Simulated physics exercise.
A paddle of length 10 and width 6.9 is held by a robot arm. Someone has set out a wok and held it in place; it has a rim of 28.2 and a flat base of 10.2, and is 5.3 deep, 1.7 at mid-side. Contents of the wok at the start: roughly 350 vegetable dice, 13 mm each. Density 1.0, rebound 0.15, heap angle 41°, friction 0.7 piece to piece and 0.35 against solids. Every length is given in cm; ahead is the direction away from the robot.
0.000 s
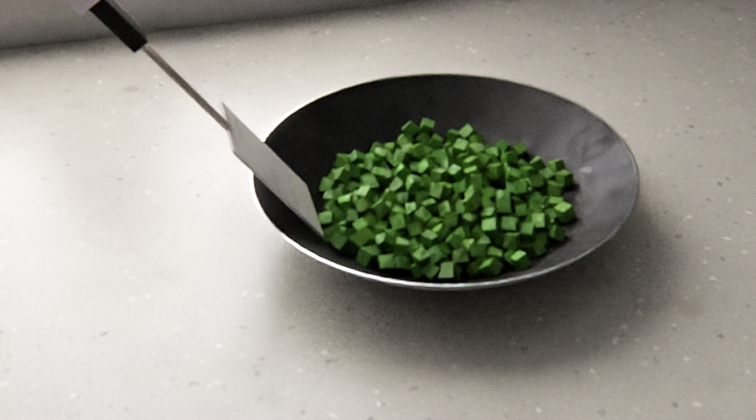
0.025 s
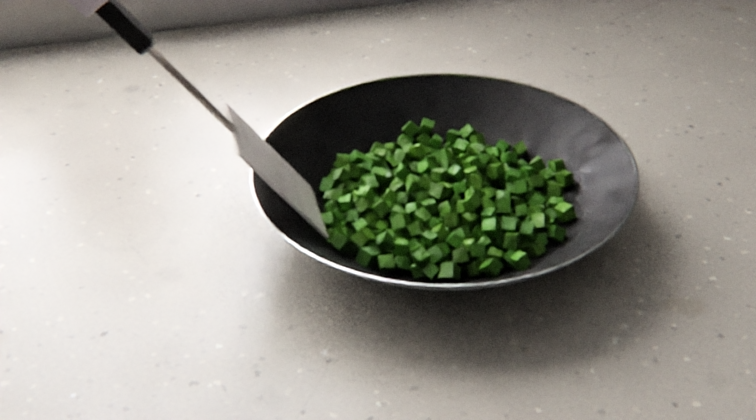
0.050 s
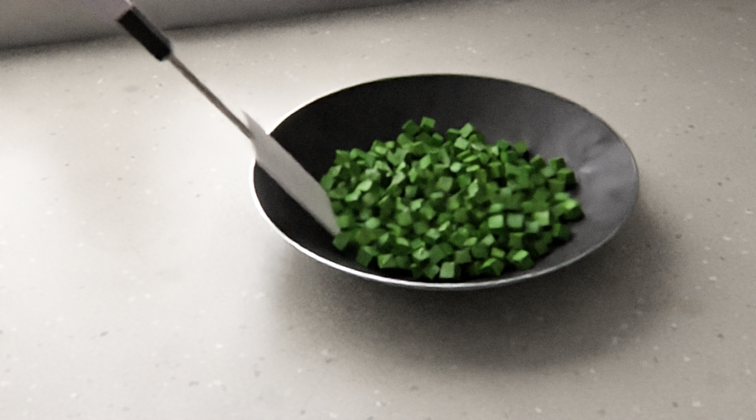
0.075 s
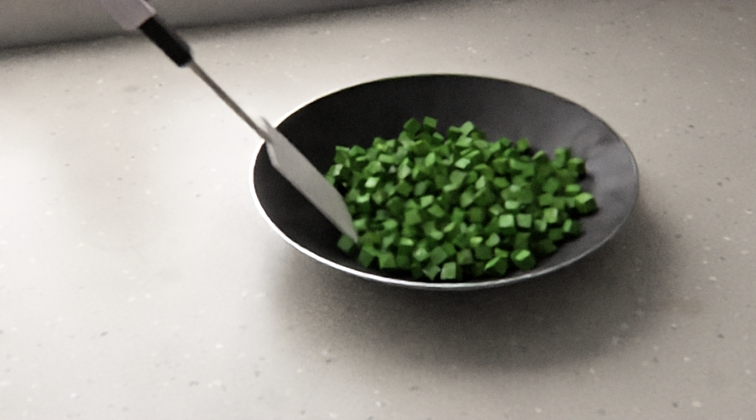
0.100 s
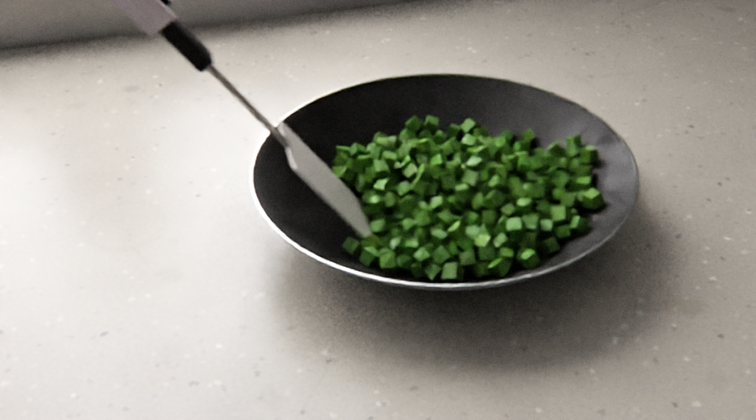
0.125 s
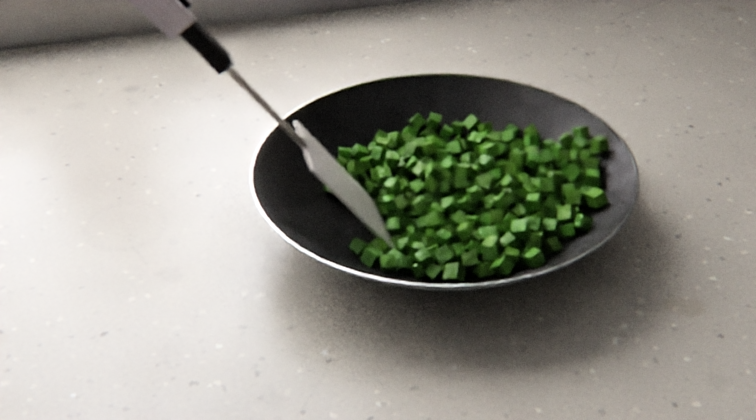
The clip opens on a dark wok heaped with green vegetable dice on a pale speckled counter, a flat metal paddle slanting into its left side. The paddle slides rightward through the wok, pushing the dice toward the right side, while a few pieces remain near the front rim beside the blade.
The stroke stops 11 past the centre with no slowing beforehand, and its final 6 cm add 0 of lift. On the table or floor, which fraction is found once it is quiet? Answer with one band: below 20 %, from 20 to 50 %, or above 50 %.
From 20 to 50 %.
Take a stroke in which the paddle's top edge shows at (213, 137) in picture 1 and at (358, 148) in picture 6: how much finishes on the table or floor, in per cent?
About 50 per cent.
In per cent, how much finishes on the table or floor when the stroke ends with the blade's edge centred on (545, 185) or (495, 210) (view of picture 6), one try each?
I'd say roughly 20 per cent, then roughly 5 per cent.
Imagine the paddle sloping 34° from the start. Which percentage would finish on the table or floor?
My guess is close to 25 per cent.
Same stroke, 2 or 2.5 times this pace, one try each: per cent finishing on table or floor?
Near 50 and near 55 percent respectively.
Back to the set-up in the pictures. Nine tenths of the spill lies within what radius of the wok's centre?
Distance: Approx. 25 cm.
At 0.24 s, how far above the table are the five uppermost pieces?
Height: Some 7 cm.
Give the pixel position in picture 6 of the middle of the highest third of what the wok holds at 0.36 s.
Near (586, 145).
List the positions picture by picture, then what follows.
The first frame shows paddle top edge at (226, 126), sloping 55°; upper third of the load around (440, 195), from x 325 to 565, top at y 125; 347 in the wok.
The second frame shows paddle top edge at (231, 128), sloping 55°; upper third of the load around (440, 195), from x 330 to 565, top at y 125.
The third frame shows paddle top edge at (249, 134), sloping 55°; upper third of the load around (447, 190), from x 330 to 570, top at y 125.
The fourth frame shows paddle top edge at (267, 139), sloping 55°; upper third of the load around (469, 185), from x 330 to 585, top at y 125.
The fifth frame shows paddle top edge at (285, 143), sloping 55°; upper third of the load around (492, 177), from x 330 to 595, top at y 125.
The sixth frame shows paddle top edge at (303, 144), sloping 55°; upper third of the load around (511, 175), from x 335 to 600, top at y 120; 347 in the wok.
After 0.24 s, sloping 55°, highest piece 7 above the table; 342 in the wok, 5 on the blade or in flight.
After 0.36 s, sloping 55°, highest piece 9 above the table; 313 in the wok, 9 on the table or floor, 25 on the blade or in flight.
After 0.62 s, sloping 55°, highest piece 6 above the table; 225 in the wok, 119 on the table or floor, 3 on the blade or in flight.
After 1.67 s, sloping 55°, highest piece 6 above the table; 225 in the wok, 122 on the table or floor.
At rest, 225 in the wok, 122 on the table or floor. That is 35 % on the table or floor.
